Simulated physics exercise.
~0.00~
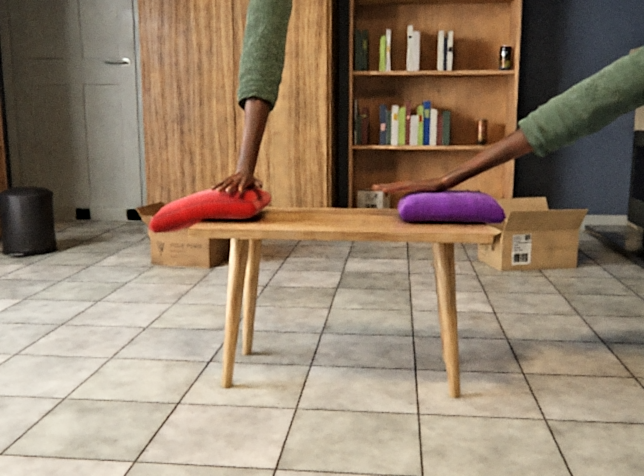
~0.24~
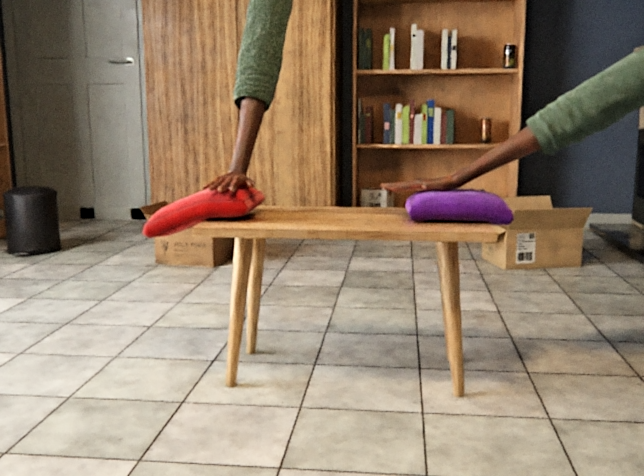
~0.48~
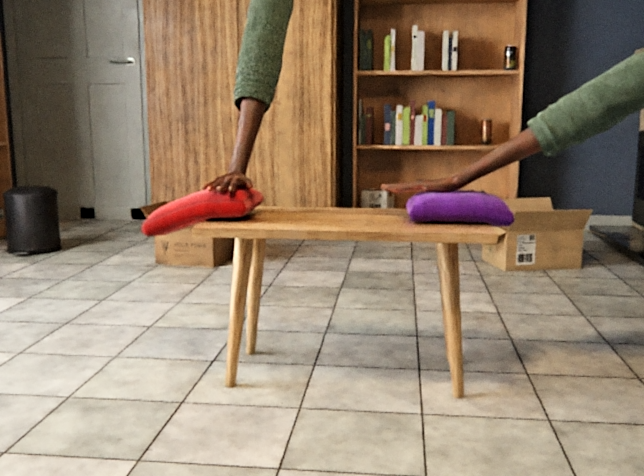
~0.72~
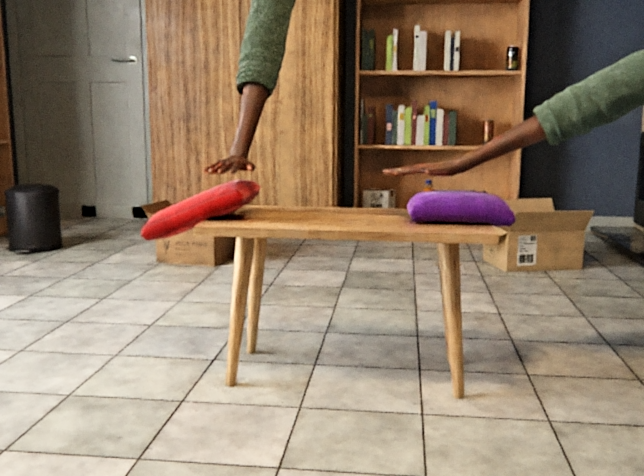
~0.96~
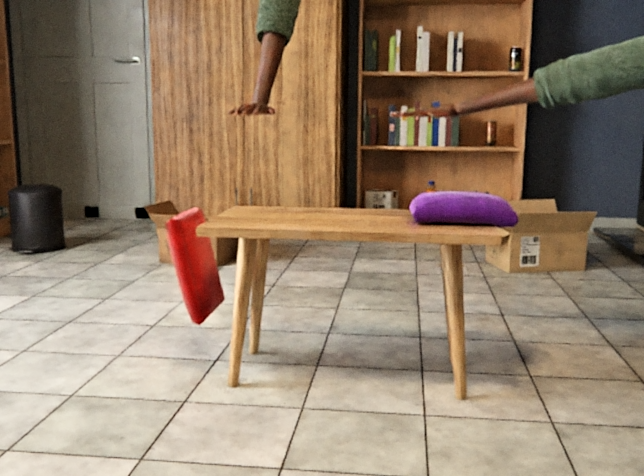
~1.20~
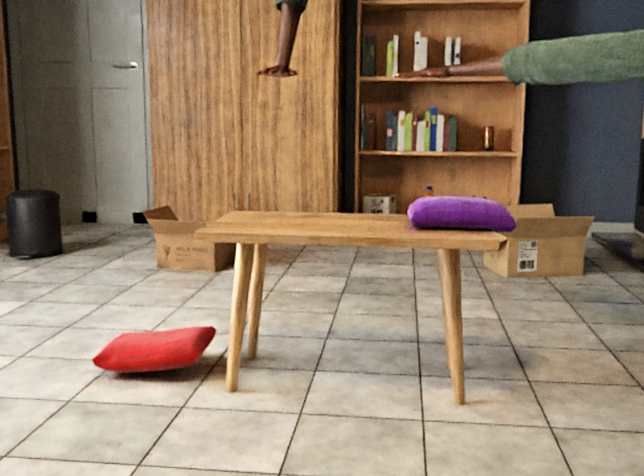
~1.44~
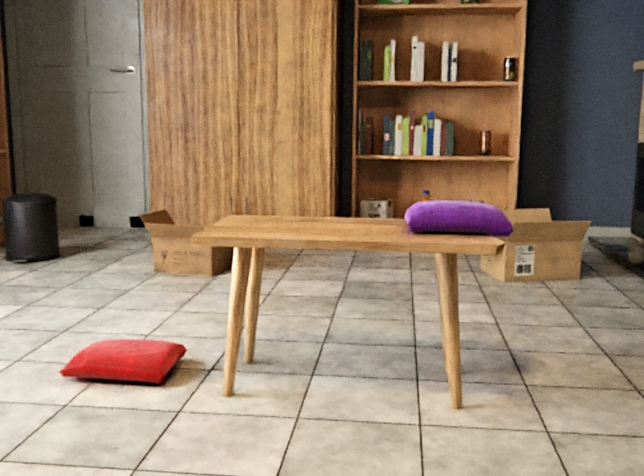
The clip opens on a low wooden table in a tiled room, with one hand pressing a red soft bag at the left end and another resting on a purple sack at the right. The red bag shifts slightly left, its outer part jutting past the edge. Both hands then lift away, and the red bag tips outwards and slides off the end. It drops to the floor and settles a little farther left, lying flat on the tiles. The hands leave the view, while the purple sack remains still on the table.
